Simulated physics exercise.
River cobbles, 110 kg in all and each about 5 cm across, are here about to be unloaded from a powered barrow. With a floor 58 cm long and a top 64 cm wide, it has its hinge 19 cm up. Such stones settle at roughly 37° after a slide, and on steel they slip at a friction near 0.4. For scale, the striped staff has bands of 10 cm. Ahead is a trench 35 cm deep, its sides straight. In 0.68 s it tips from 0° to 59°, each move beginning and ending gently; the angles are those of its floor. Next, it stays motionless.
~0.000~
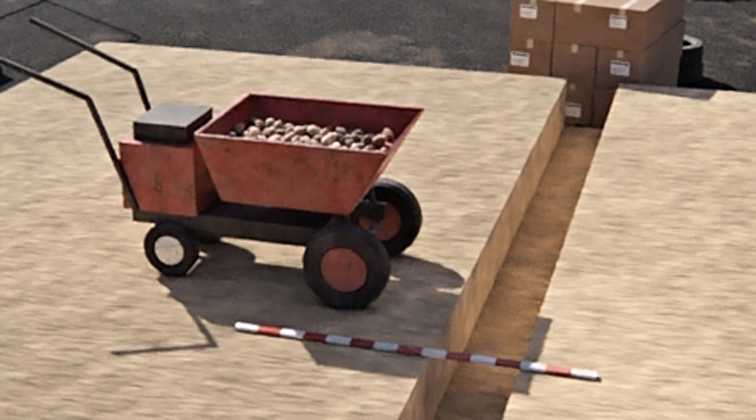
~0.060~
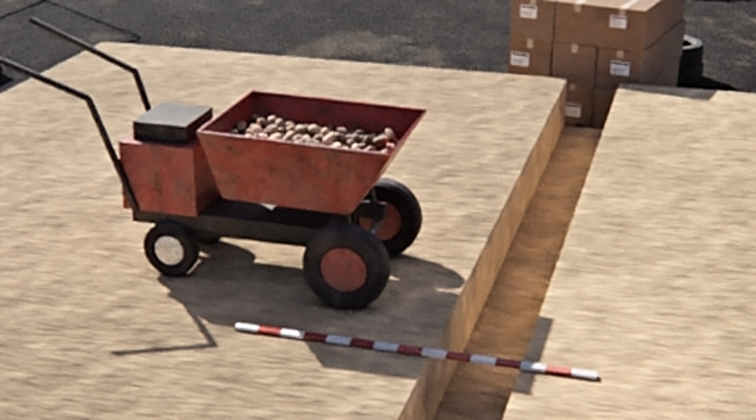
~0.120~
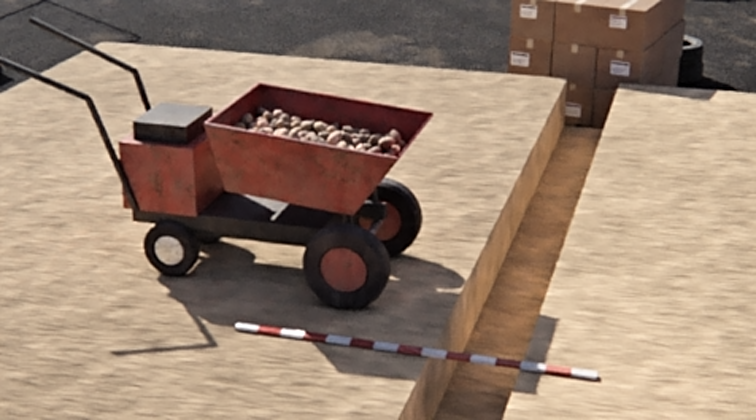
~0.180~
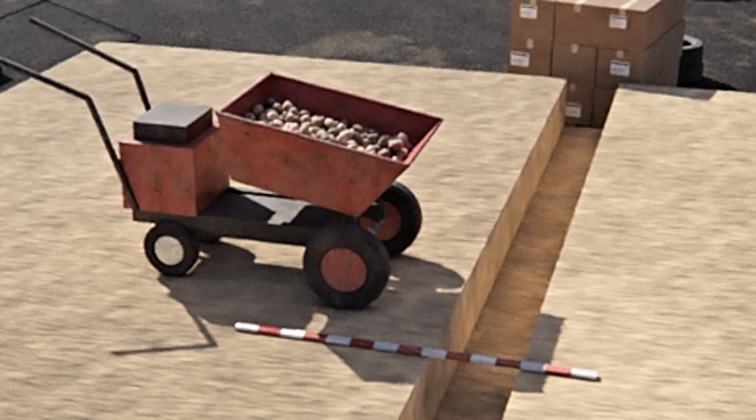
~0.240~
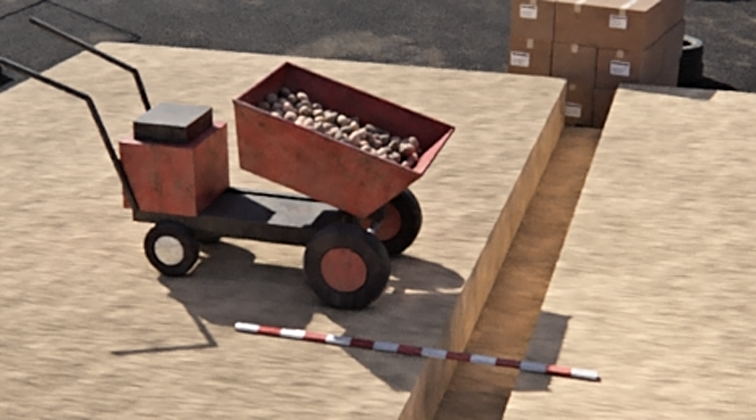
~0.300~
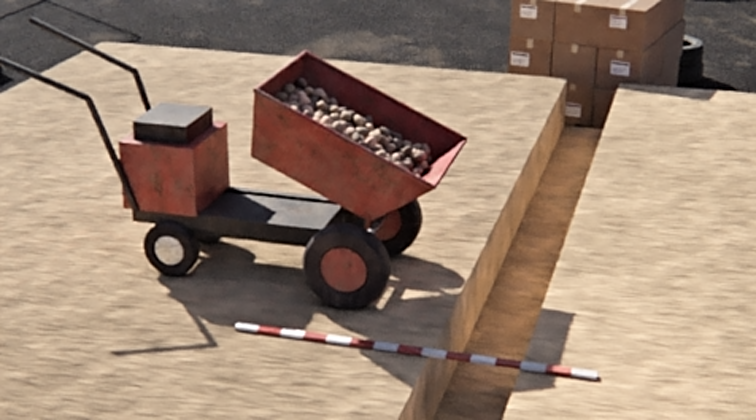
On a pale platform beside a trench, a red barrow's stone-filled tray tilts steadily rightward.
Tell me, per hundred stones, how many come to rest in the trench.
28 per hundred.
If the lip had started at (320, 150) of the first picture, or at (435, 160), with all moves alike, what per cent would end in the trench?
40 and 5 %.
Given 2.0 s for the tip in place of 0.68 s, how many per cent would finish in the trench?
In that case, around 35%.
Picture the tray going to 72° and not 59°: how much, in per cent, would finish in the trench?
I'd expect around 65 in a hundred.
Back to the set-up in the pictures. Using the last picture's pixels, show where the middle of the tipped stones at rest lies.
I'd point to around (530, 364).
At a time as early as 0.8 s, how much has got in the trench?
Something like 5 in a hundred.
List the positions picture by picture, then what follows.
The tray is at 0°, its lip at (386, 155); the top of the load is at (274, 129), in the first frame.
The tray is at 1°, its lip at (389, 156); the top of the load is at (275, 127); the stones move at 0.3 m/s on average, in the second frame.
The tray is at 5°, its lip at (397, 160); the top of the load is at (274, 120); the stones move at 0.6 m/s on average, in the third frame.
The tray is at 10°, its lip at (408, 166); the top of the load is at (278, 111); the stones move at 0.8 m/s on average, in the fourth frame.
The tray is at 17°, its lip at (421, 176); the top of the load is at (288, 103); the stones move at 1.0 m/s on average, in the fifth frame.
Lip at (435, 188), floor tilted 24°, highest stones at (298, 94); the stones move at 1.1 m/s on average, in the sixth frame.
After 0.5 s the floor is at 50°; 100 % in the tray; the foremost stones are at (448, 213).
After 0.8 s the floor is at 59°; 95 % in the tray, 5 % in the trench; the foremost stones are at (523, 270).
After 1.1 s the floor is at 59°; 65 % in the tray, 17 % in the trench, 18 % past the trench; the foremost stones are at (643, 317).
After 3.1 s the floor is at 59°; 52 % in the tray, 28 % in the trench, 19 % past the trench; the foremost stones are past the picture's edge.
